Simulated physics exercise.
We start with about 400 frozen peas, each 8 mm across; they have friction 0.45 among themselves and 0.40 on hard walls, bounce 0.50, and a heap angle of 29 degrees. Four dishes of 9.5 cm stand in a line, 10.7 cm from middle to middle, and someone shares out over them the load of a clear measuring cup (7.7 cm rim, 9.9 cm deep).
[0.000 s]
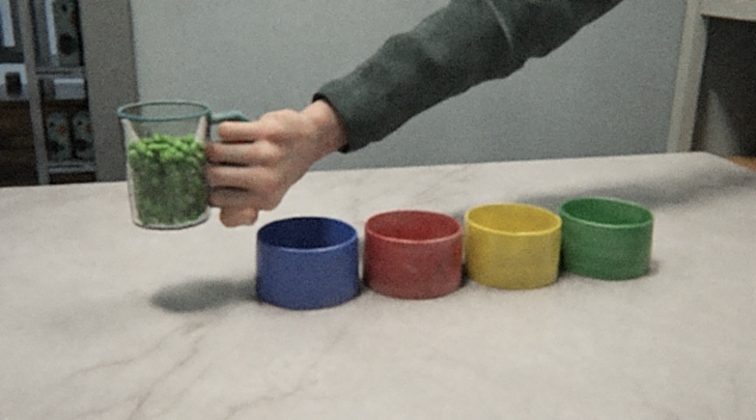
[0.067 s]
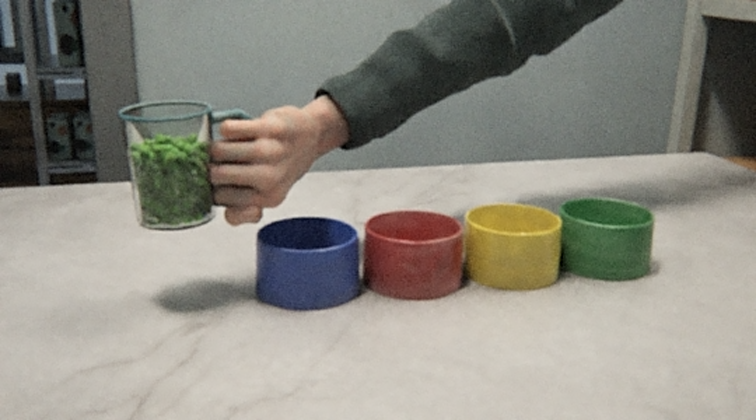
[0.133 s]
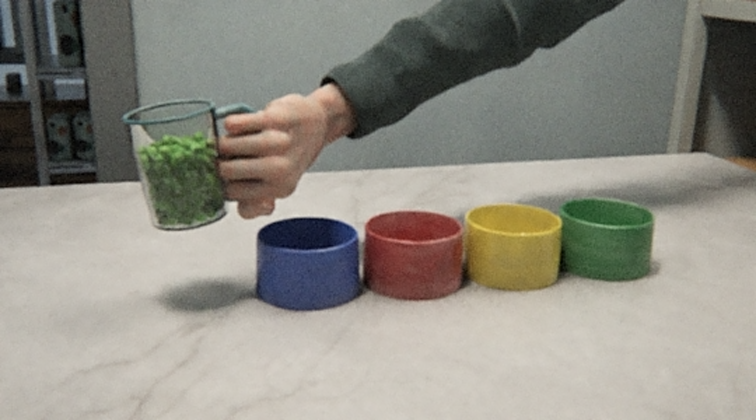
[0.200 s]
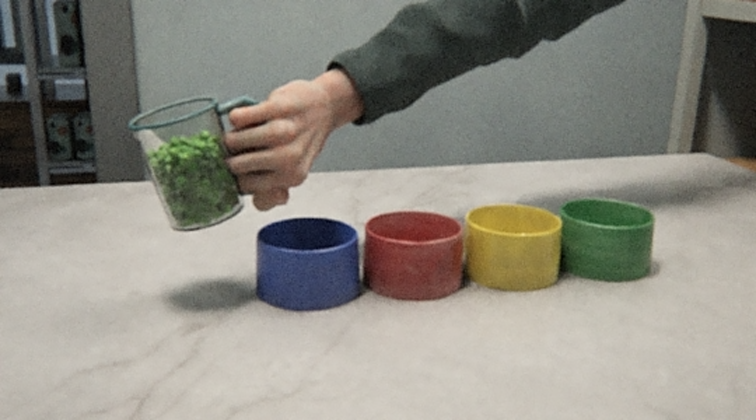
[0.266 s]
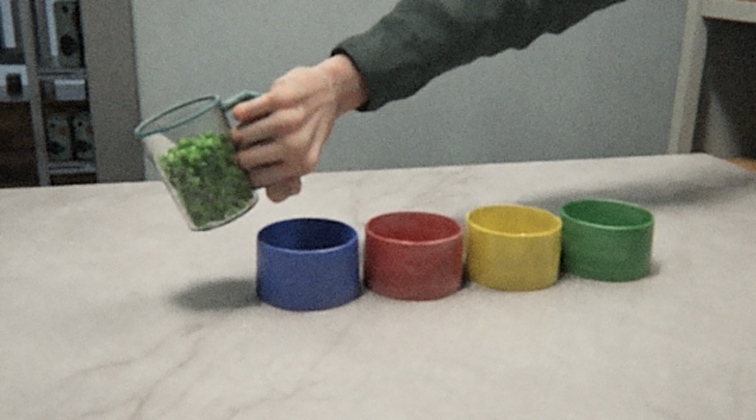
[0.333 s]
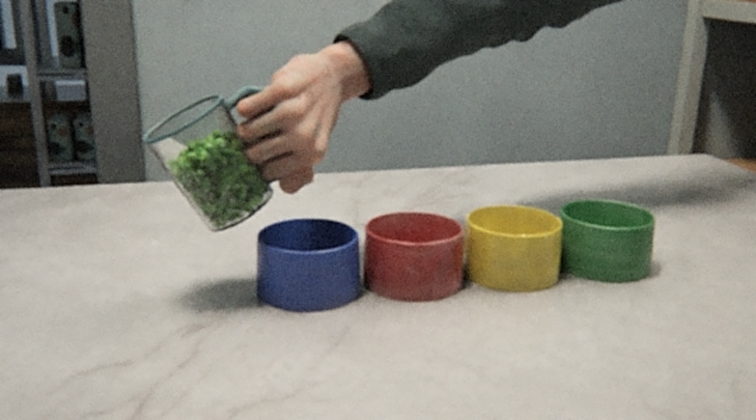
To begin with, a hand in a dark sleeve holds a clear measuring cup of green peas upright, left of a row of blue, red, yellow and green dishes. The hand then tilts the cup gradually to the left while shifting it slightly right, the peas still inside it.
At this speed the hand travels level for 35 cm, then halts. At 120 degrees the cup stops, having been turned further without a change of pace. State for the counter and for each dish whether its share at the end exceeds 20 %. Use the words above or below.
Red - below; blue - above; green - below; yellow - below; counter - below.
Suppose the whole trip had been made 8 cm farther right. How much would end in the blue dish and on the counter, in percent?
I'd expect blue at 20 and the counter at 20.
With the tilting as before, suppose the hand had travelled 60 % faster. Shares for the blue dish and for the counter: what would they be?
Shares: Blue 10, counter 10.
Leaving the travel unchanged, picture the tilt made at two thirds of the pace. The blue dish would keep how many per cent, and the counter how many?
In that case you'd see blue at 30 and the counter at 20.
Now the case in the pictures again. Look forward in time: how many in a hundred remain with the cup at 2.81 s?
Around 0 in a hundred.
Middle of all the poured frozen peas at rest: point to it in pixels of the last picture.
In the last view, approximately (307, 266).
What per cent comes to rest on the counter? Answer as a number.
Roughly 5 in a hundred.
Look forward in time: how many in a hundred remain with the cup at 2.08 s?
It comes to about 0 percent.
After 1.38 s, tilt 120 degrees; cup holds 20 %, blue 70 %.
After 2.08 s, tilt 120 degrees; cup holds 0 %, blue 95 %.
Then, at 2.81 s, tilt 120 degrees; cup holds 0 %, blue 95 %.
At rest (3.1 s), red 0 %, blue 95 %, green 0 %, yellow 0 %, counter 5 %.
